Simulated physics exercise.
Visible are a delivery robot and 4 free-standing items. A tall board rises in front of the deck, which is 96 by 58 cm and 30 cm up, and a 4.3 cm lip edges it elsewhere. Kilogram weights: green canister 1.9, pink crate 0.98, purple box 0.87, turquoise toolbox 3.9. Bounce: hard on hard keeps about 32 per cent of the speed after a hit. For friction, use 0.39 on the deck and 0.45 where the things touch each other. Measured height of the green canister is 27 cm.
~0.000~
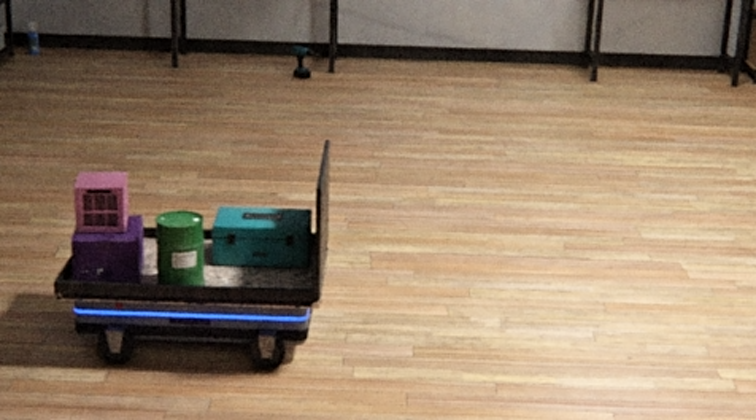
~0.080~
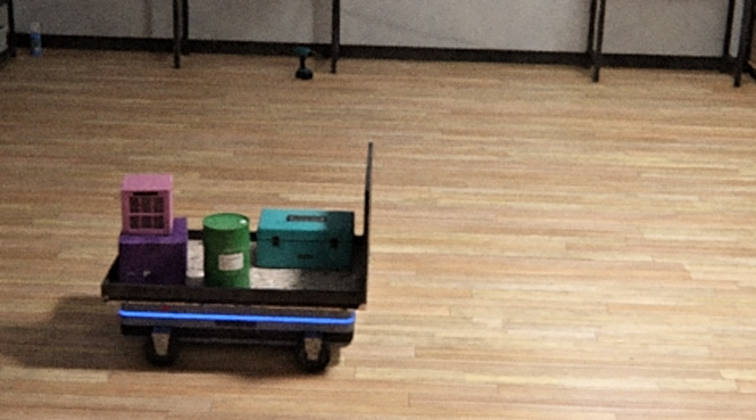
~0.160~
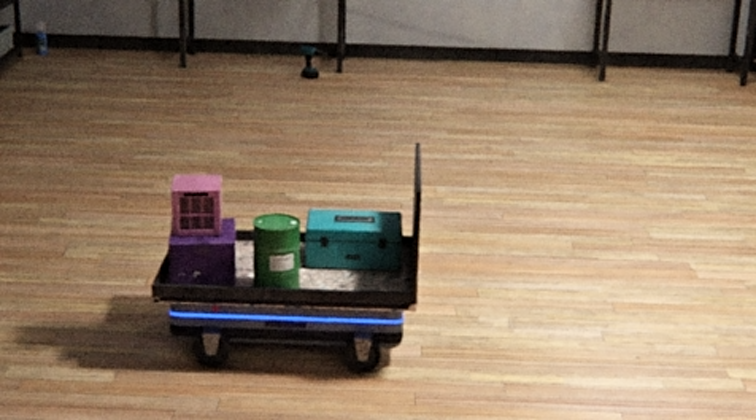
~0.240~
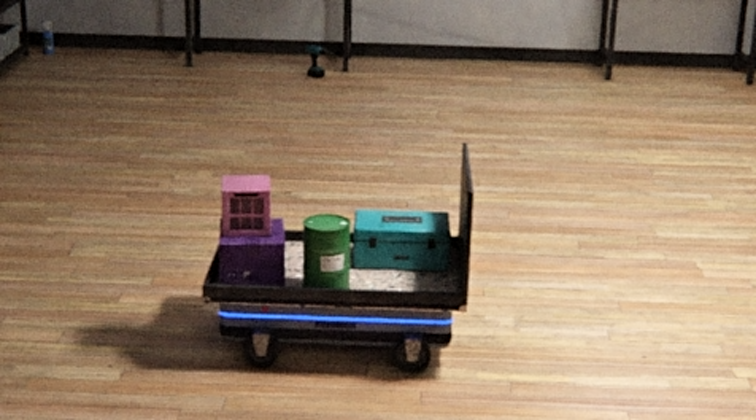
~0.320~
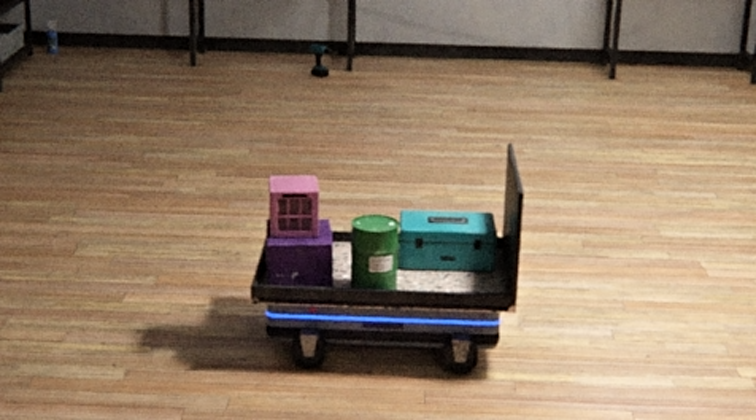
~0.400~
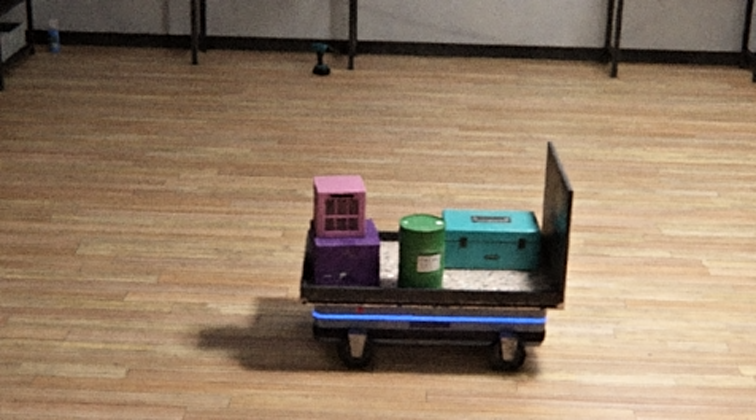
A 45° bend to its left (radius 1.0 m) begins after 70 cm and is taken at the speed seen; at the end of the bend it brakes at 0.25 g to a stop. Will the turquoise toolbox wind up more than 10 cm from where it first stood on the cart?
Yes.
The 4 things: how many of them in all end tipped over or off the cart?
0 of them.
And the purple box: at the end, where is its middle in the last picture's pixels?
It ends up near (698, 185).
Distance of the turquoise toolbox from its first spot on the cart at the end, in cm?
It ends about 20 centimetres from where it started.
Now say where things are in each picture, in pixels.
In the first frame, cart has run 0 cm; turquoise toolbox (263, 237); green canister (180, 252).
In the second frame, cart has run 17 cm; purple box (154, 252); green canister (226, 254).
In the third frame, cart has run 34 cm; pink crate (197, 205); purple box (203, 252).
In the fourth frame, cart has run 50 cm; green canister (326, 255); pink crate (246, 205).
In the fifth frame, cart has run 67 cm; purple box (299, 254); green canister (374, 256).
In the sixth frame, cart has run 84 cm; turquoise toolbox (490, 240); pink crate (339, 206).
By 0.60 s, cart has run 126 cm, turned 24°; turquoise toolbox 17 cm from its spot near (583, 232).
By 0.90 s, cart has run 189 cm, turned 45°; turquoise toolbox 20 cm from its spot near (662, 192); pink crate 8 cm from its spot; purple box 4 cm from its spot.
When it is over (2.2 s), not toppled but over 10 cm from the start, turquoise toolbox; the other 3 within 10 cm of the start.
